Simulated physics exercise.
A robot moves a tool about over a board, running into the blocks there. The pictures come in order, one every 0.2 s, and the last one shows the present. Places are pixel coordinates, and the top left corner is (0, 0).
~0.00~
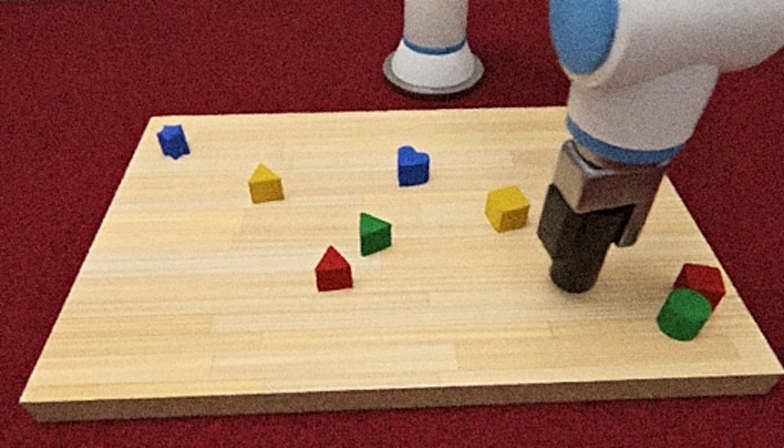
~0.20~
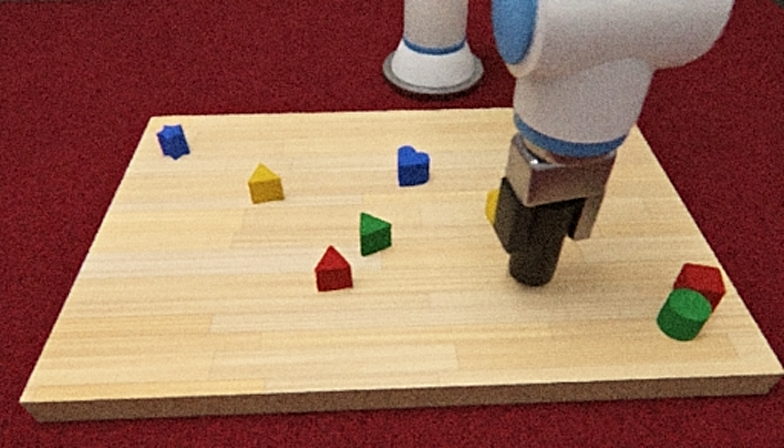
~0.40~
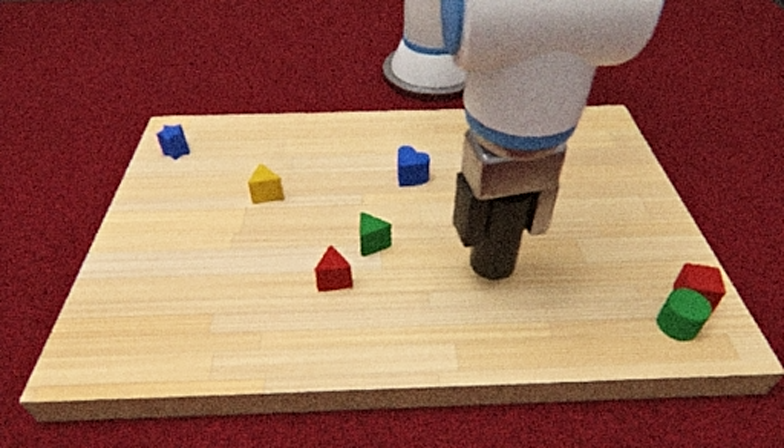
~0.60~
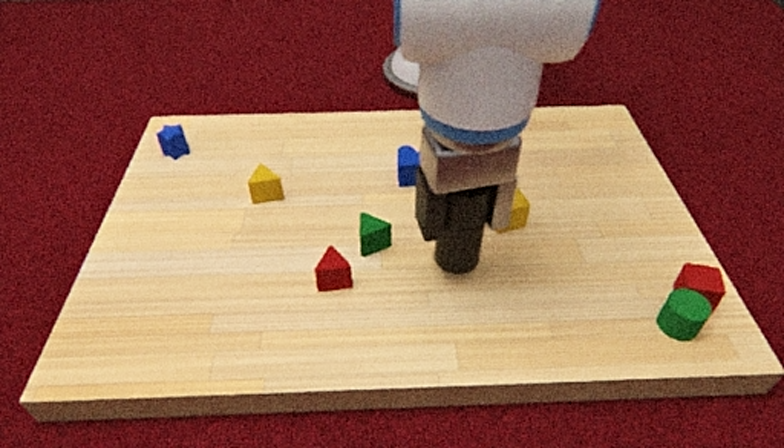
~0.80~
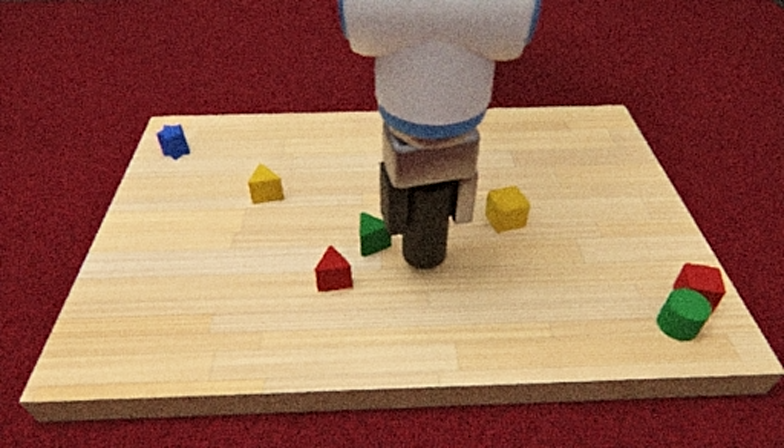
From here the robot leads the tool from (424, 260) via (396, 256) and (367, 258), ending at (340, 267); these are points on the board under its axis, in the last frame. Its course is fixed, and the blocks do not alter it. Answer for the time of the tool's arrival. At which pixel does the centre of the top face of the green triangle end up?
For the centre of its top, I'd go with (343, 217).
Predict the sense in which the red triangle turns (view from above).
Answer: Anticlockwise.
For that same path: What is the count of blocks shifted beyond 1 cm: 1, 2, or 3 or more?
I expect two blocks to move.
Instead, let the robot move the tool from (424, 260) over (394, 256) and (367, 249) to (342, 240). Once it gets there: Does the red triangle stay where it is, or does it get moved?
It will remain on its spot.
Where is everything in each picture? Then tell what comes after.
In the first picture, tool's lower end (572, 276); red triangle (332, 260); green triangle (371, 223).
In the second picture, tool (531, 269); blocks still.
In the third picture, tool (492, 263); blocks still.
In the fourth picture, tool (457, 258); blocks still.
In the fifth picture, tool (424, 253); red triangle (332, 260); green triangle (371, 223).
On the path given first. Halfway along, tool (380, 248); green triangle (354, 219), turned 20° anticlockwise.
At the end, tool (340, 259); red triangle (319, 269), turned 30° anticlockwise; green triangle (343, 217).
